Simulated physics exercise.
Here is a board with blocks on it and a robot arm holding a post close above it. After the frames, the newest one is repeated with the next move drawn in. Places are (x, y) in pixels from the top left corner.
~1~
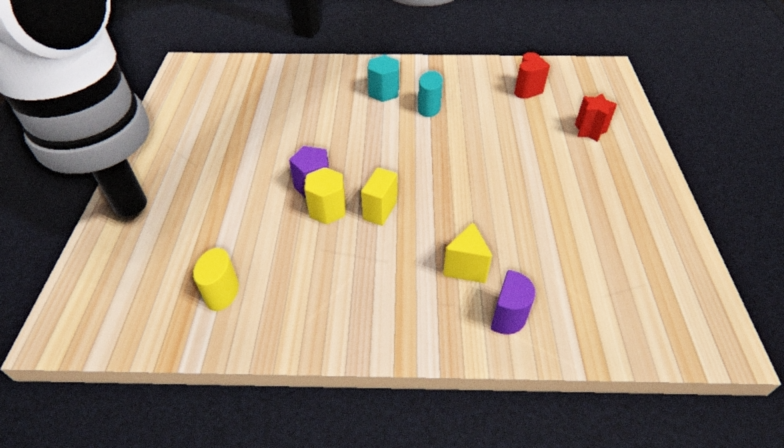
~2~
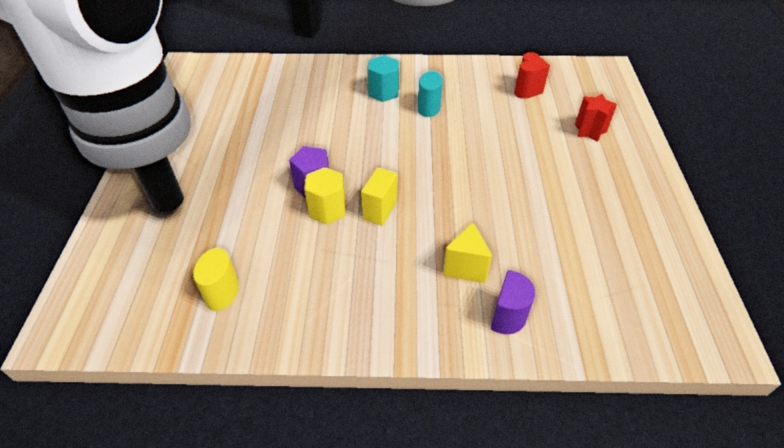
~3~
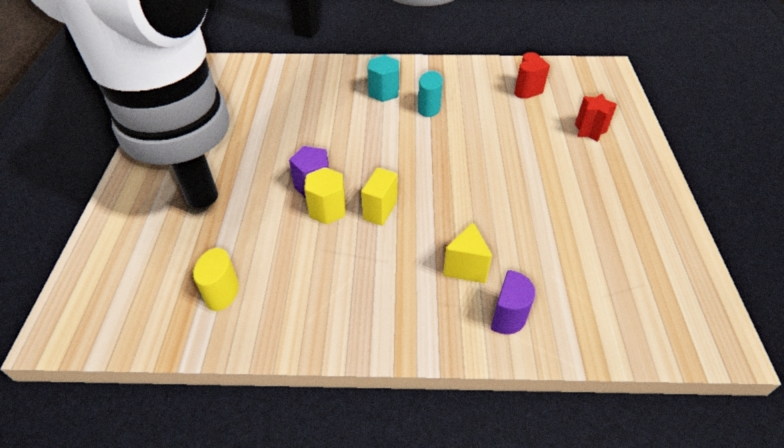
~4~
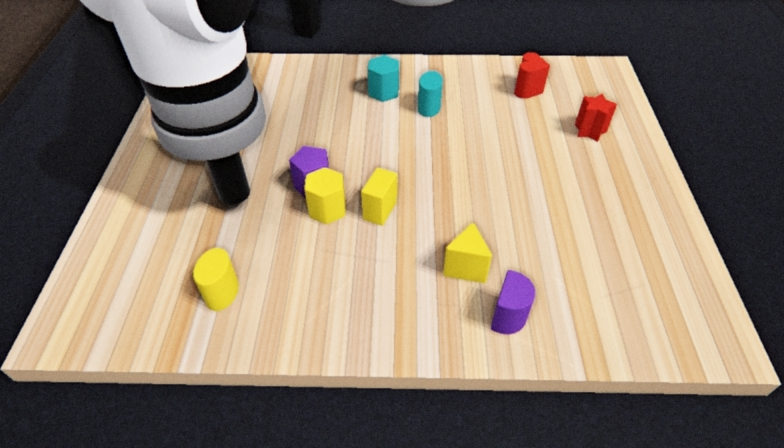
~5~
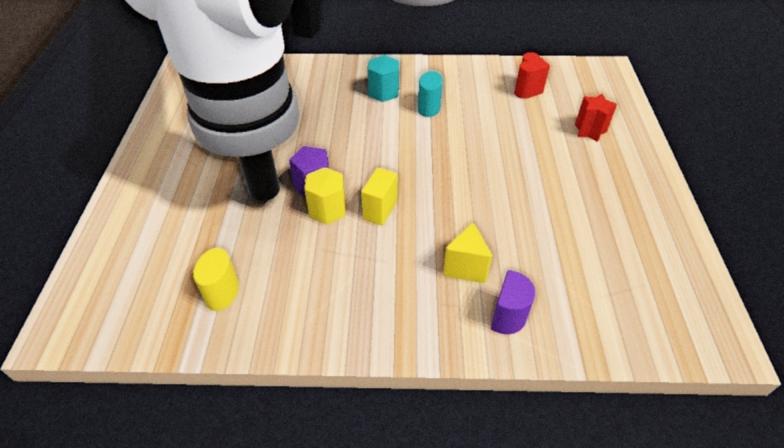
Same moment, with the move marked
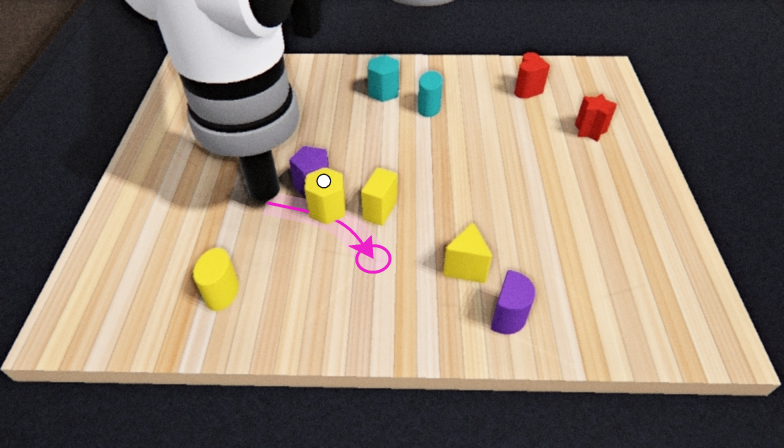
A robot arm holding a dark post moved steadily right from the left side of a wooden board, coming close to the purple and yellow blocks, while all the colored blocks stayed still.
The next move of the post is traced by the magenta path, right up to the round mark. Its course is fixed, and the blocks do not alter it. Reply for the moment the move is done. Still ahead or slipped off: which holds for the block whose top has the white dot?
It slides aside on the way.
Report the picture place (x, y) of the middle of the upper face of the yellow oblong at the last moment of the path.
Roughly at (409, 180).
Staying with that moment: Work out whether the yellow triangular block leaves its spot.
Same place.
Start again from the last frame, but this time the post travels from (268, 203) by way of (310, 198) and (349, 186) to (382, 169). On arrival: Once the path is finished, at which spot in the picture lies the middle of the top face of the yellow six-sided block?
Top centre: (350, 183).
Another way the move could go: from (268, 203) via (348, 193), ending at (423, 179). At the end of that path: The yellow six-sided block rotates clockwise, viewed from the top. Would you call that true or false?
True - the claim holds.
The line goes from (268, 203) over (310, 212) and (348, 228) to (373, 259); the dot is on the yellow six-sided block.
On the path given first. One third of the way, post at (309, 200); yellow six-sided block at (342, 183).
Two thirds of the way, post at (347, 216); yellow six-sided block at (381, 192), turned 25° anticlockwise; yellow oblong at (407, 180), turned 50° anticlockwise.
At the end, post at (373, 247); purple five-sided block unmoved; yellow six-sided block at (385, 194), turned 35° anticlockwise; yellow oblong at (409, 180), turned 60° anticlockwise; yellow triangular block unmoved.
